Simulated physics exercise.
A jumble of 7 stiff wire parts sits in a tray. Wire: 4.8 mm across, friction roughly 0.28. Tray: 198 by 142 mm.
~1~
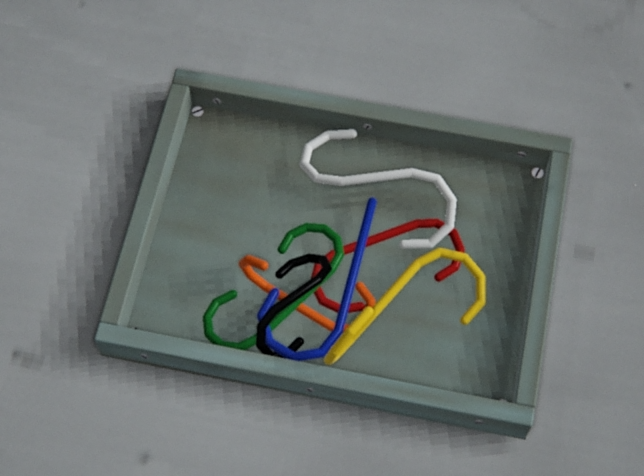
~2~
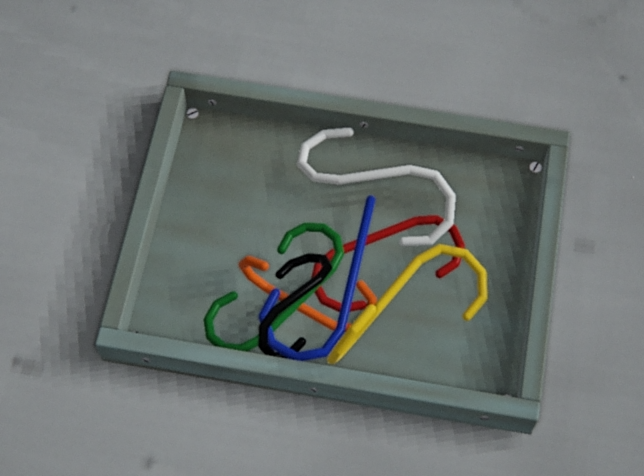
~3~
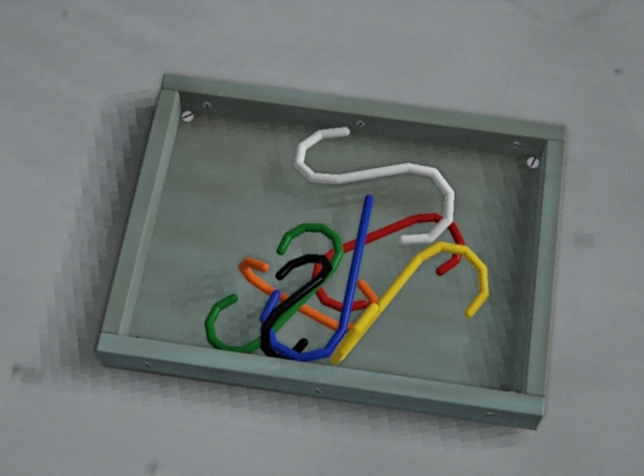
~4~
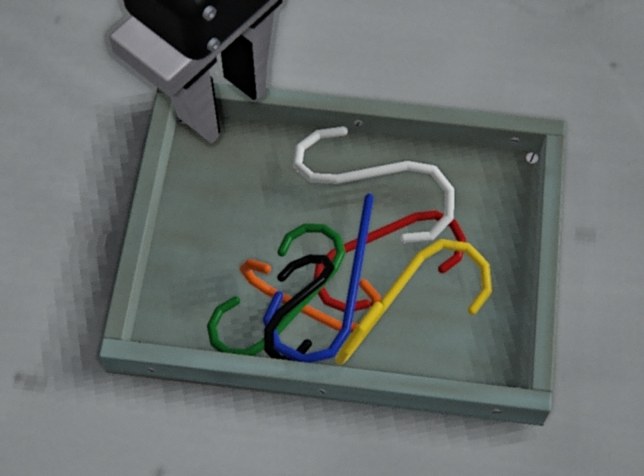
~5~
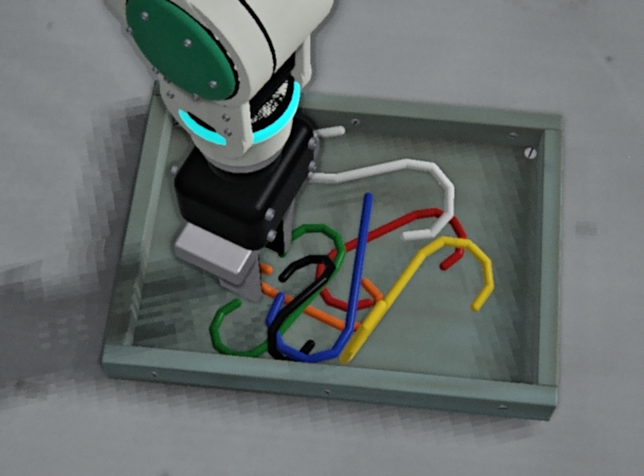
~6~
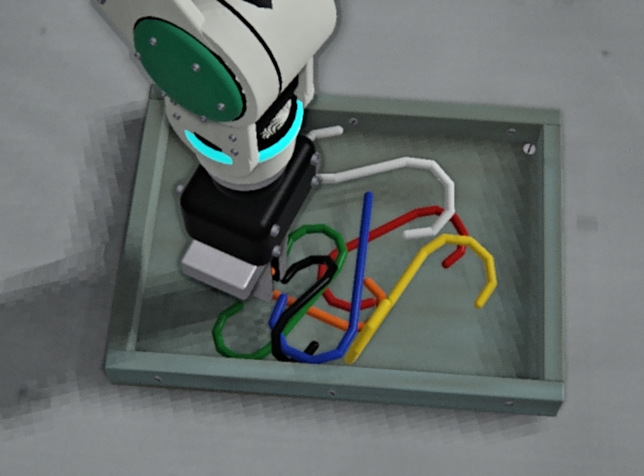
In a shallow grey-green tray holding a tangle of coloured hooks, nothing much moved at first; then a robot arm came in from the upper left, reached down and closed on the orange hook.
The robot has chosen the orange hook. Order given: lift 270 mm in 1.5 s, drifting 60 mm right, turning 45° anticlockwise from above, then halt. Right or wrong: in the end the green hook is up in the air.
Right.
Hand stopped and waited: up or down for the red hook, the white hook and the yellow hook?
Result: Red hook not raised; white hook not raised; yellow hook not raised.
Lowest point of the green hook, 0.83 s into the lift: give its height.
80 mm.
Then, 0.45 s into the lift, lowest point more than 20 mm over the tray floor, orange hook 58 mm, black hook 39 mm.
Then, 0.83 s into the lift, lowest point more than 20 mm over the tray floor, orange hook 158 mm, black hook 106 mm, green hook 83 mm, blue hook 70 mm.
Then, 1.50 s into the lift, lowest point more than 20 mm over the tray floor, orange hook 272 mm, black hook 221 mm, green hook 195 mm, blue hook 181 mm.
Finally, hanging orange hook 272 mm, black hook 220 mm, green hook 195 mm, blue hook 181 mm; the other 3 are down.
